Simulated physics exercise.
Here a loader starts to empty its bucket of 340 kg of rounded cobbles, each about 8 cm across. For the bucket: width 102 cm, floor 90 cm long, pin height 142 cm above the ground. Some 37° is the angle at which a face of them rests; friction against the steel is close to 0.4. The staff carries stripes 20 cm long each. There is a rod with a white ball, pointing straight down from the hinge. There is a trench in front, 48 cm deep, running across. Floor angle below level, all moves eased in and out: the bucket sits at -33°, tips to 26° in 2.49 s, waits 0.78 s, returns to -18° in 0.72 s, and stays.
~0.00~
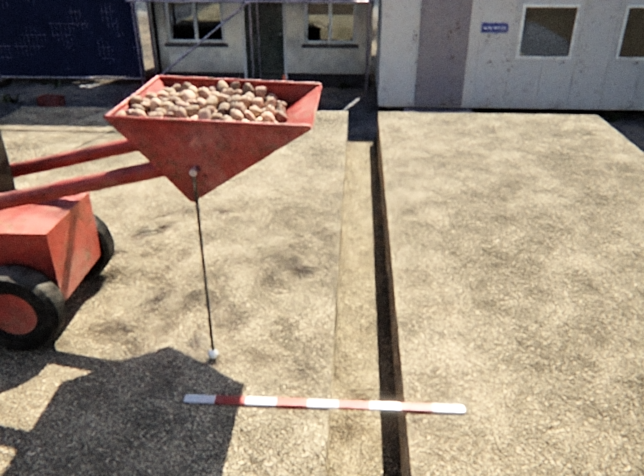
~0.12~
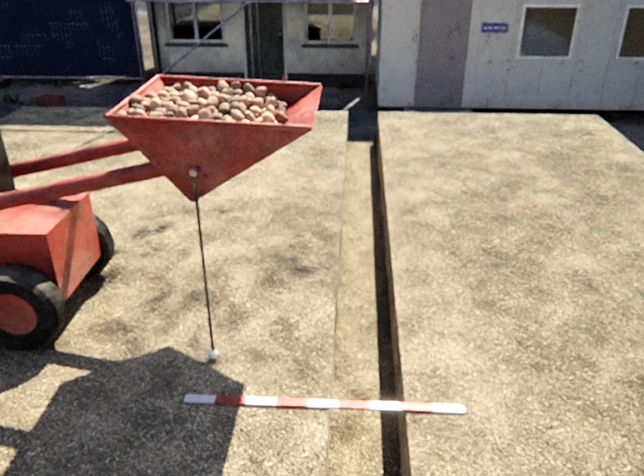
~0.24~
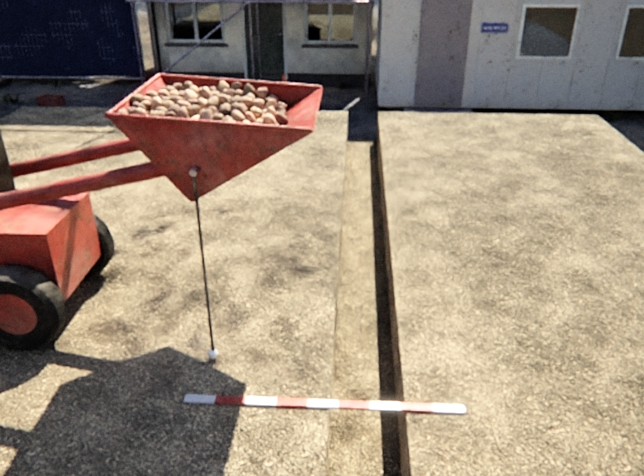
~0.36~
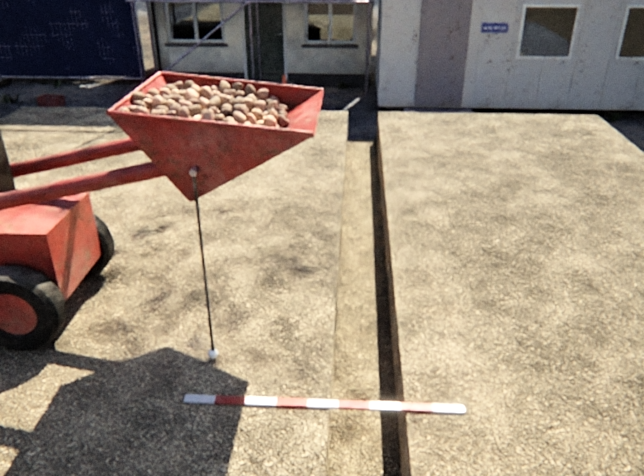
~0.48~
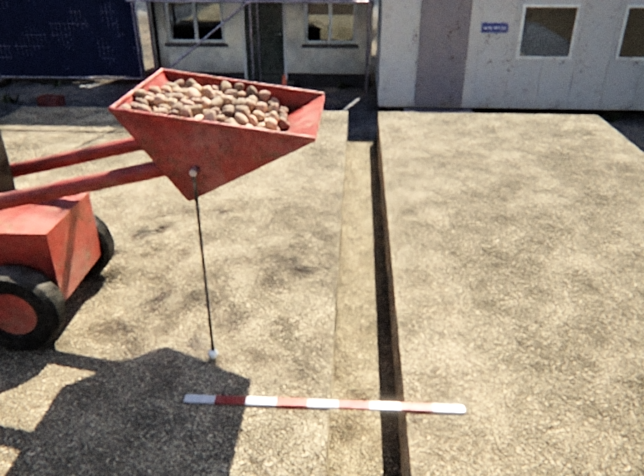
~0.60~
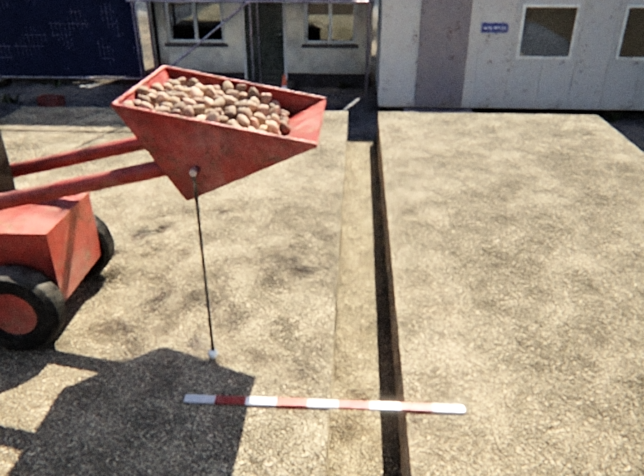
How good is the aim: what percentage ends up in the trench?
About 95 per cent.
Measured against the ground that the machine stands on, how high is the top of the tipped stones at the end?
Around 8 cm above it, I'd say.
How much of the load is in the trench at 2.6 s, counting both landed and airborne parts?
By that moment, roughly 35 per cent of the load.
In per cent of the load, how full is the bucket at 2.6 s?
About 50% remains inside.
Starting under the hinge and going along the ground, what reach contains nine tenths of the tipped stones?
Roughly 130 cm out along the ground.
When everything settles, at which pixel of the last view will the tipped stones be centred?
At about pixel (369, 353) in the last view.
After 1.9 s the floor is at 17°; 100 % in the bucket; the foremost stones are at (309, 186).
After 2.6 s the floor is at 26°; 49 % in the bucket, 14 % short of the trench, 36 % in the trench, 1 % past the trench; the foremost stones are at (396, 328).
After 4.4 s the floor is at -18°; 0 % in the bucket, 94 % in the trench, 6 % past the trench; the foremost stones are at (503, 314).
After 7.0 s the floor is at -18°; 0 % in the bucket, 94 % in the trench, 6 % past the trench; the foremost stones are at (514, 316).
